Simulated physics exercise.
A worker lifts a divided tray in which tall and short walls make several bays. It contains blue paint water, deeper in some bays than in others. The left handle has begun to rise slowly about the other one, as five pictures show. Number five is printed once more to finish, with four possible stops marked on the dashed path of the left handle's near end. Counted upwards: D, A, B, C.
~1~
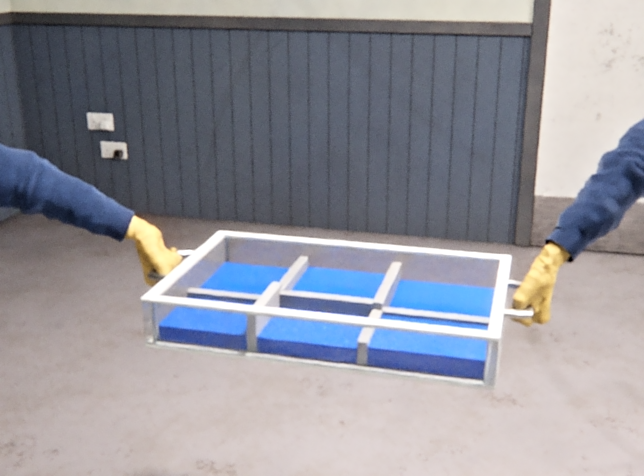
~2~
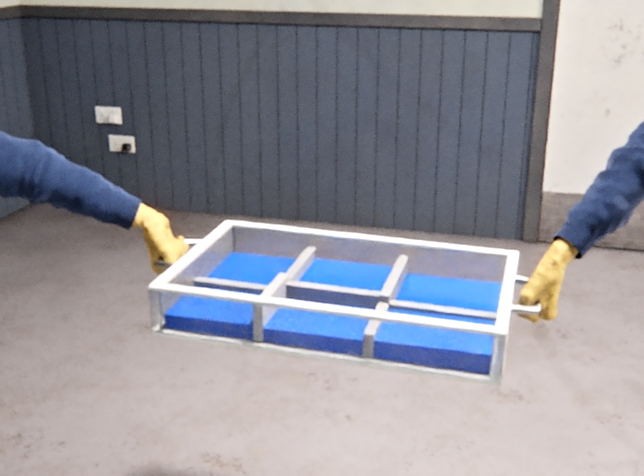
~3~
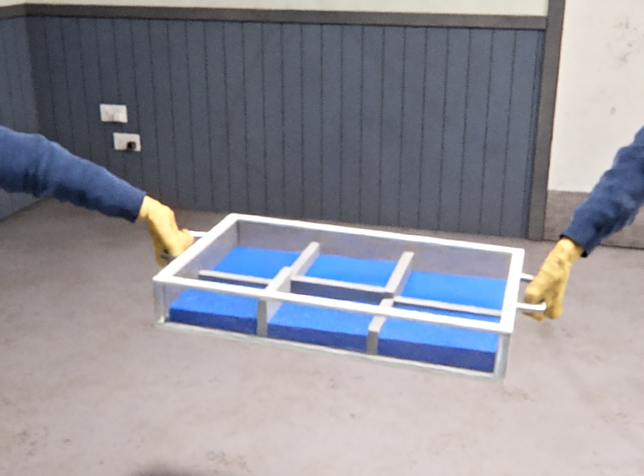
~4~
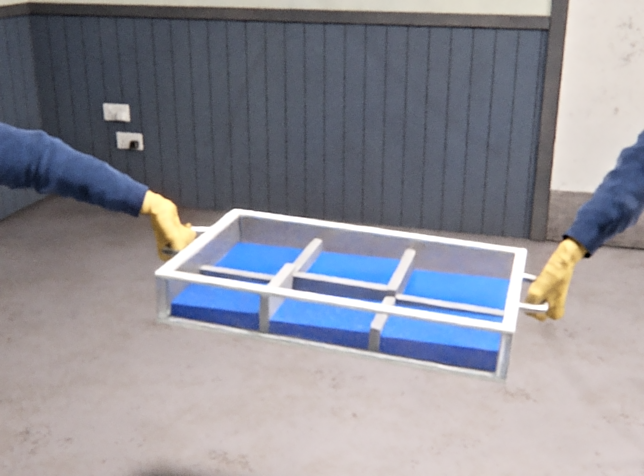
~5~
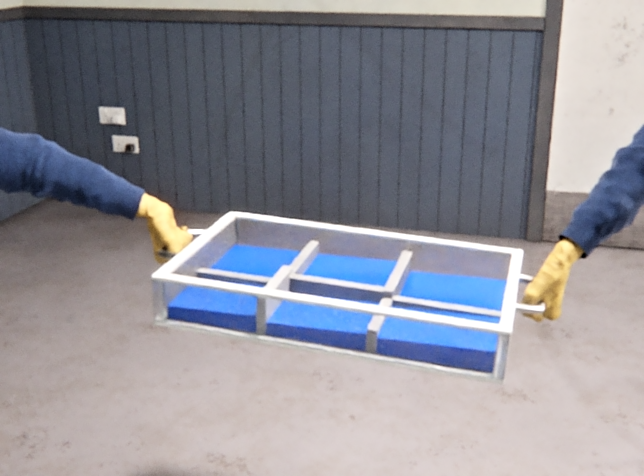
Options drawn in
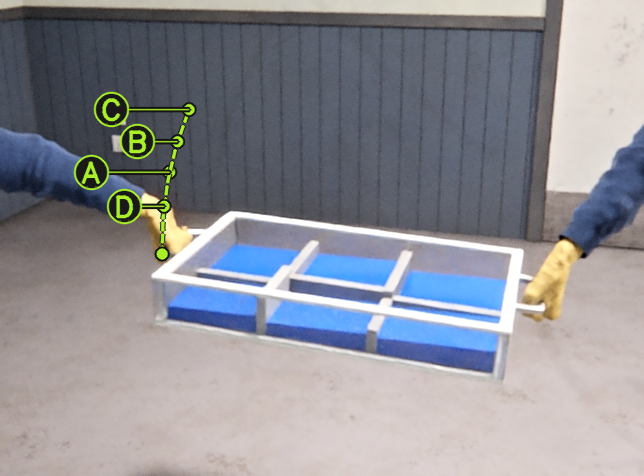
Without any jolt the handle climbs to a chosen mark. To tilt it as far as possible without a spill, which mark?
Mark B just does it.
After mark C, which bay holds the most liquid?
It is the back right one.
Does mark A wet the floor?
No.
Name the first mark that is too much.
Mark C.
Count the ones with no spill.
Three of the four.
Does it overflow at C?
Yes, that goes wrong.
On the marked copy, A at (169, 172); B at (177, 141); C at (189, 109); D at (164, 206).
For mark A, nothing spills; the back right bay holds the most.
For mark B, nothing spills; the back right bay holds the most.
For mark C, about 10 % goes over the rim.
For mark D, nothing spills; the back middle bay holds the most.
